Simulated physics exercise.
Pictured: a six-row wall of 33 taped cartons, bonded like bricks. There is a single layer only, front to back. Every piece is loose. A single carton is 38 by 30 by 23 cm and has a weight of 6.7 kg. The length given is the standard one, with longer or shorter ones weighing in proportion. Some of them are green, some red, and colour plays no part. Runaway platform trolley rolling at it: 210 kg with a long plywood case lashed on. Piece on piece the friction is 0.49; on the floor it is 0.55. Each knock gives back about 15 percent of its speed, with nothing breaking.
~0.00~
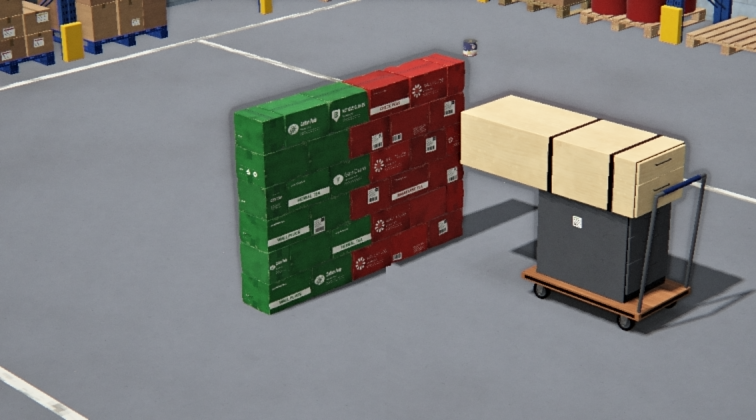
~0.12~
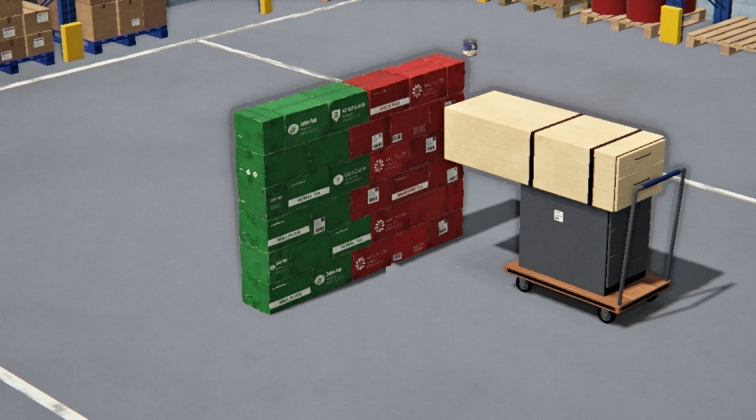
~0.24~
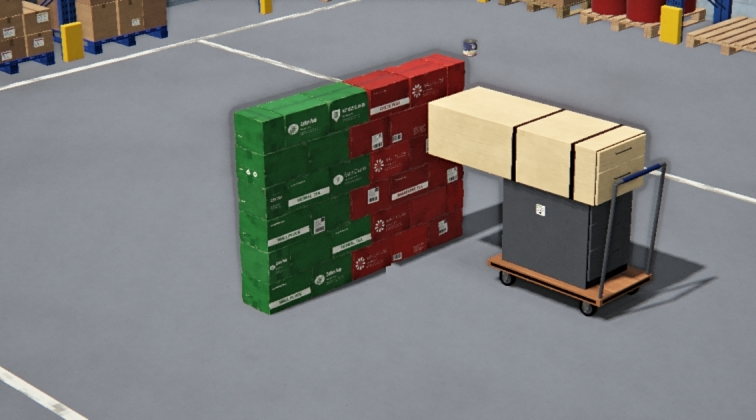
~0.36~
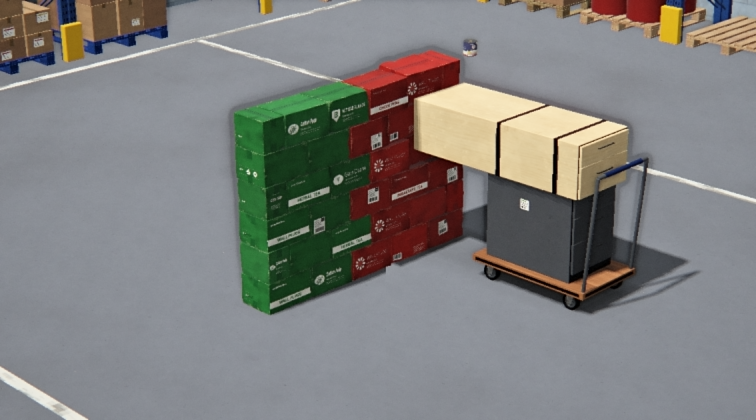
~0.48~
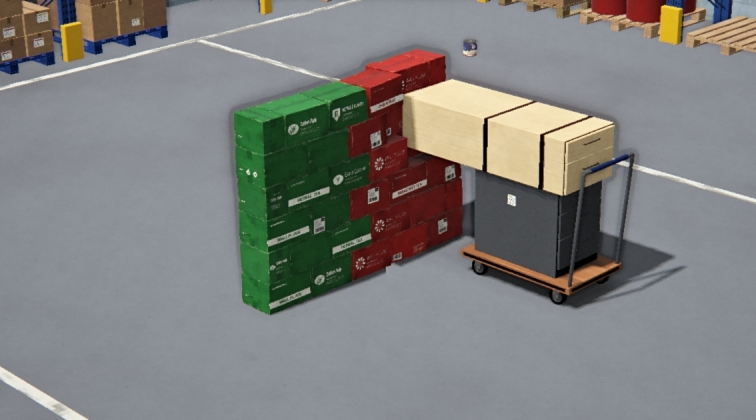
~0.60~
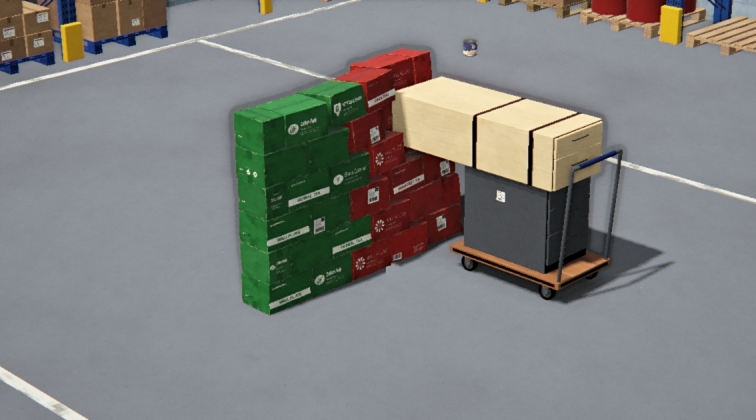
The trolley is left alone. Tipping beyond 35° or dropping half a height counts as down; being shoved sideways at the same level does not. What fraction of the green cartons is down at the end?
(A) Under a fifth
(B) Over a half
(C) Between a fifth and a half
(A) Under a fifth.
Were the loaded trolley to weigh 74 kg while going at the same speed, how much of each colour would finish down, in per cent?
For red it's 80, for green it's 10 in a hundred.
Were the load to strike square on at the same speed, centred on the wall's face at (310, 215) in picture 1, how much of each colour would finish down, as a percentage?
In that case you'd see red at 30 per cent and green at 90 per cent down.
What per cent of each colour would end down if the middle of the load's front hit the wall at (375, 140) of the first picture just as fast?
The red ones would be 30 per cent down and the green ones 30 per cent.
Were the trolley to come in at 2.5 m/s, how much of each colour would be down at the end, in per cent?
Red 60%, green 0%.
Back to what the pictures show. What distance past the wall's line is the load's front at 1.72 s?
Some 85 cm beyond.
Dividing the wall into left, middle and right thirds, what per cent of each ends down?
Going left to right, I get 0, 40 and 90 percent.
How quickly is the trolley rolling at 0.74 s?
Close to 0.7 m/s at that moment.
After 0.74 s, load 38 cm past the wall's line, still rolling; none of the 15 green cartons down (0 of 33 in all colours); top green carton unmoved; top red carton leaning 16°.
After 1.02 s, load 58 cm past the wall's line, still rolling; none of the 15 green cartons down (7 of 33 in all colours); top green carton unmoved; top red carton leaning 55°, 36 cm lower.
After 1.28 s, load 73 cm past the wall's line, still rolling; 1 of the 15 green cartons down (15 of 33 in all colours); top green carton unmoved; top red carton on its side.
After 1.72 s, load 86 cm past the wall's line, still rolling; 1 of the 15 green cartons down (15 of 33 in all colours); top green carton unmoved; top red carton on its side.
At rest (3.4 s), load 87 cm past the wall's line, stopped; 1 of the 15 green cartons down (15 of 33 in all colours); top green carton unmoved; top red carton on its side. That is 7 per cent. As the last picture would show them, middles, top green carton near (292, 120), top red carton near (268, 181).
